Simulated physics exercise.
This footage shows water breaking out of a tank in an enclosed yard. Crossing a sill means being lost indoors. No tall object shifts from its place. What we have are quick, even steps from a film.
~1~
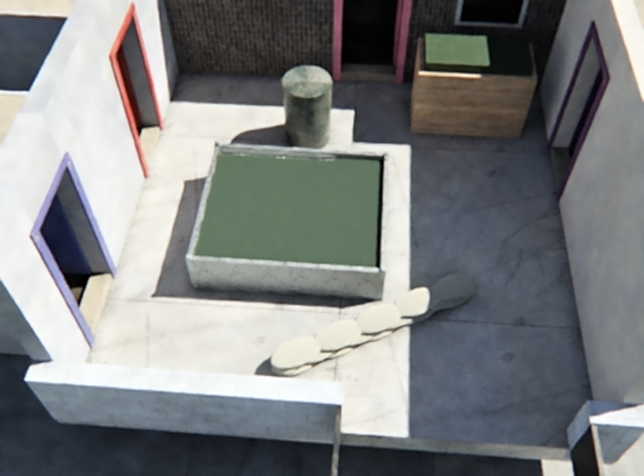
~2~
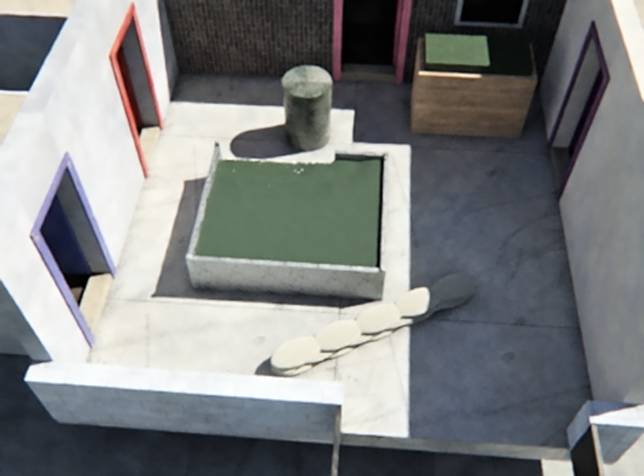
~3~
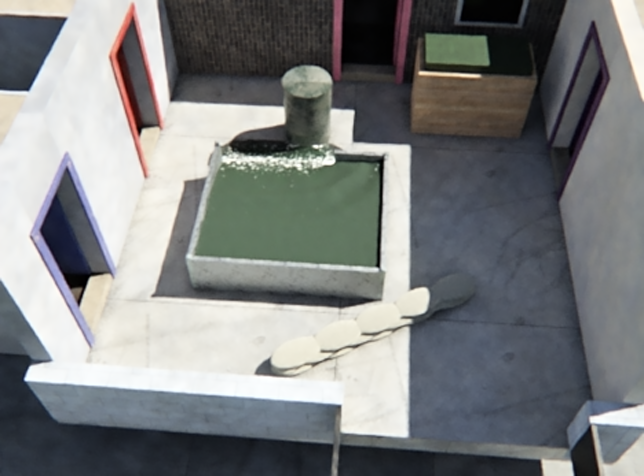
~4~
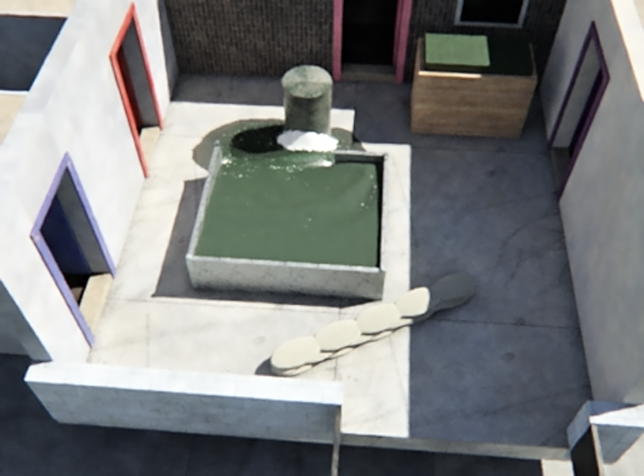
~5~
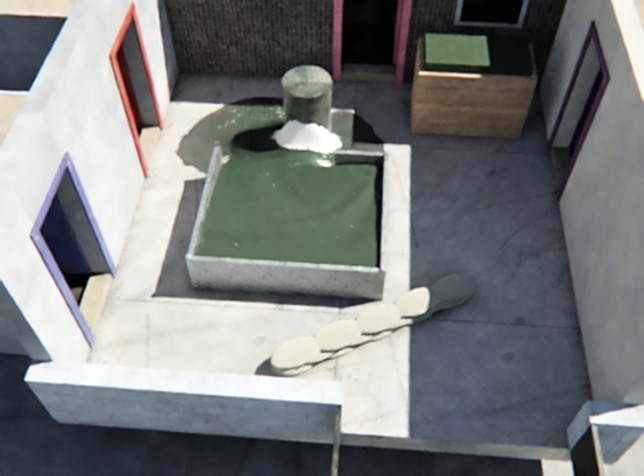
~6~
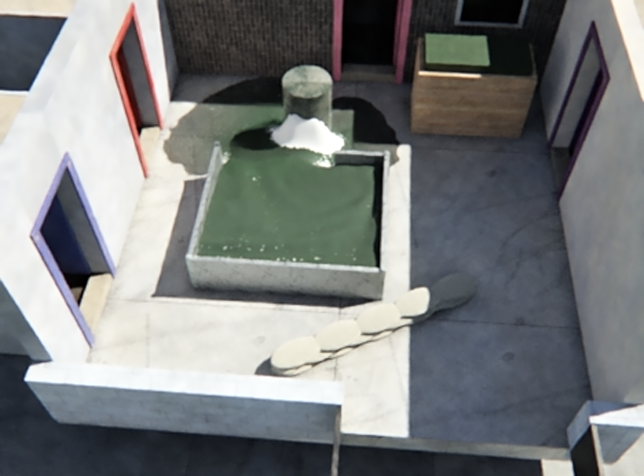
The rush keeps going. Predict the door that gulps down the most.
I would say the red door.
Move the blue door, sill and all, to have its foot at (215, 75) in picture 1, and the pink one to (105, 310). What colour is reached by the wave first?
The door marked blue.
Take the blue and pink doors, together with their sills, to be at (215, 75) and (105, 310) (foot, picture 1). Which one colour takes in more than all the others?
My bet is the door marked blue.
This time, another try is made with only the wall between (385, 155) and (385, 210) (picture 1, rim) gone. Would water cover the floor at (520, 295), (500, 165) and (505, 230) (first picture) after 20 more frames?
The first spot is soaked through, the second soaked through, the third soaked through.
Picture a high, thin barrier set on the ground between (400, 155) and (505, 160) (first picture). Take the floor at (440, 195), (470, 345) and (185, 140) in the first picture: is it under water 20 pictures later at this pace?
Going through them in order, I get inundated, high and dry and inundated.
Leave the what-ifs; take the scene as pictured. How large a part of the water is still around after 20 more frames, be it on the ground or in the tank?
Roughly 98 percent.
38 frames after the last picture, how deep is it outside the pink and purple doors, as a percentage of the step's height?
Approx. 90 % followed by 100 %.
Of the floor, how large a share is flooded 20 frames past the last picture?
Roughly 45 percent.
A moment on, water covers 30 % of the floor; blue door not reached, purple door not reached, red door wet at the sill, nothing in, pink door wet at the sill, nothing in.
Next, water covers 40 % of the floor; blue door not reached, purple door not reached, red door a trickle in, pink door wet at the sill, nothing in.
Then, water covers 45 % of the floor; blue door not reached, purple door a trickle in, red door some in, pink door wet at the sill, nothing in.
Later, water covers 75 % of the floor; blue door wet at the sill, nothing in, purple door a trickle in, red door a lot in, pink door a trickle in.
In the end, water covers 95 % of the floor; blue door wet at the sill, nothing in, purple door a trickle in, red door a lot in, pink door a trickle in; the red door has let in the most.
